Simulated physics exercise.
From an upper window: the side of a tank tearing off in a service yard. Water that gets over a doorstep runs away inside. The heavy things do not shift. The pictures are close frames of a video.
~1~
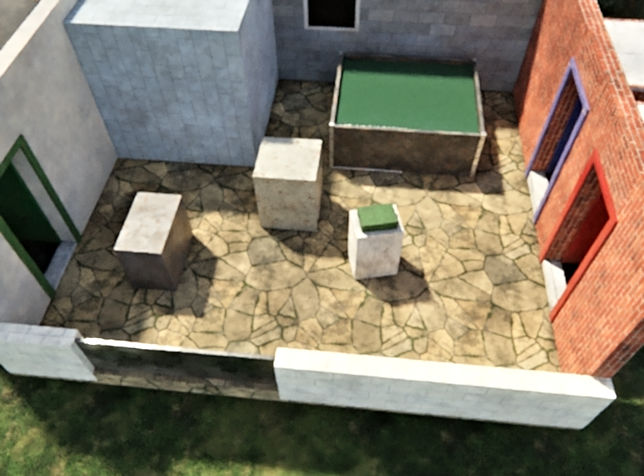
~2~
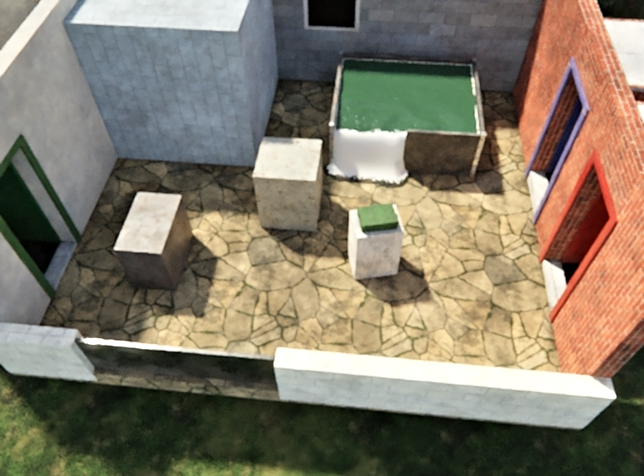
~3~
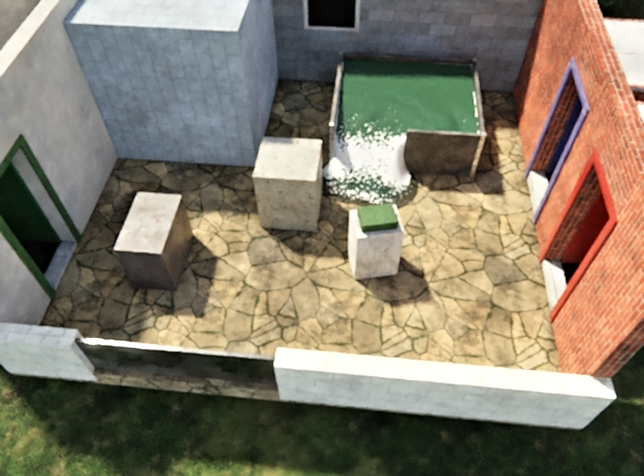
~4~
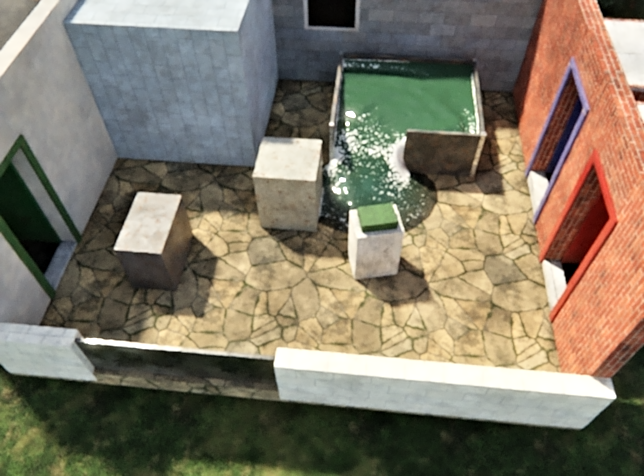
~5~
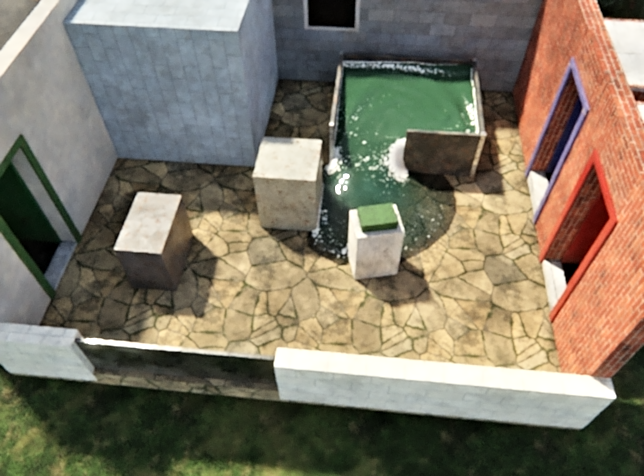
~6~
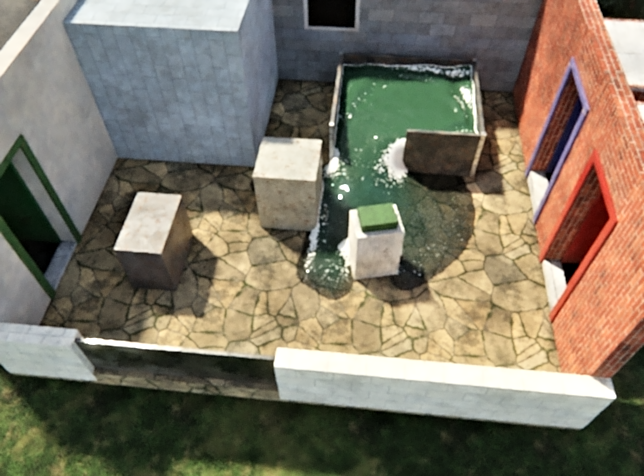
In a walled service yard seen from above, the left part of a tank's front side gives way, and green water pours out in white foam, spreading across the stone paving between pale blocks and around the green-topped one.
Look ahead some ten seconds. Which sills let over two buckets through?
The blue door holds within the limit; the green door floods; the red door floods.
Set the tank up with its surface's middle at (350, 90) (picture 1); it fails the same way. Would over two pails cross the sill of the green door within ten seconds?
Then: The green one takes more.
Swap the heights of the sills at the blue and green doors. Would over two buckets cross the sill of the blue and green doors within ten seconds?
Then: Blue stays under, green holds.
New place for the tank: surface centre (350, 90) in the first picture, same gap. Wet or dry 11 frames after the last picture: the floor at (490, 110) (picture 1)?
At that place: Free of water.
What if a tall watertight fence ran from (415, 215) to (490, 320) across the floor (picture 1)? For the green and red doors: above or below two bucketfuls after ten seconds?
Green door floods, red door keeps below it.
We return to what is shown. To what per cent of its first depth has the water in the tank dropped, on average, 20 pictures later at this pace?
About 36 per cent.
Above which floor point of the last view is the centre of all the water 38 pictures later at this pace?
At about (336, 229).
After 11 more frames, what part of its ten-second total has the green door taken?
Roughly 0 per cent.
A moment on, water covers 35 % of the floor; the blue door not reached, the green door not reached, the red door not reached.
Next, water covers 60 % of the floor; the blue door wet at the sill, nothing in, the green door not reached, the red door under two buckets in.
Then, water covers 75 % of the floor; the blue door wet at the sill, nothing in, the green door under two buckets in, the red door over two buckets in.
Later, water covers 95 % of the floor; the blue door wet at the sill, nothing in, the green door over two buckets in, the red door far over two buckets in.
In the end, water covers 100 % of the floor; the blue door wet at the sill, nothing in, the green door far over two buckets in, the red door far over two buckets in.
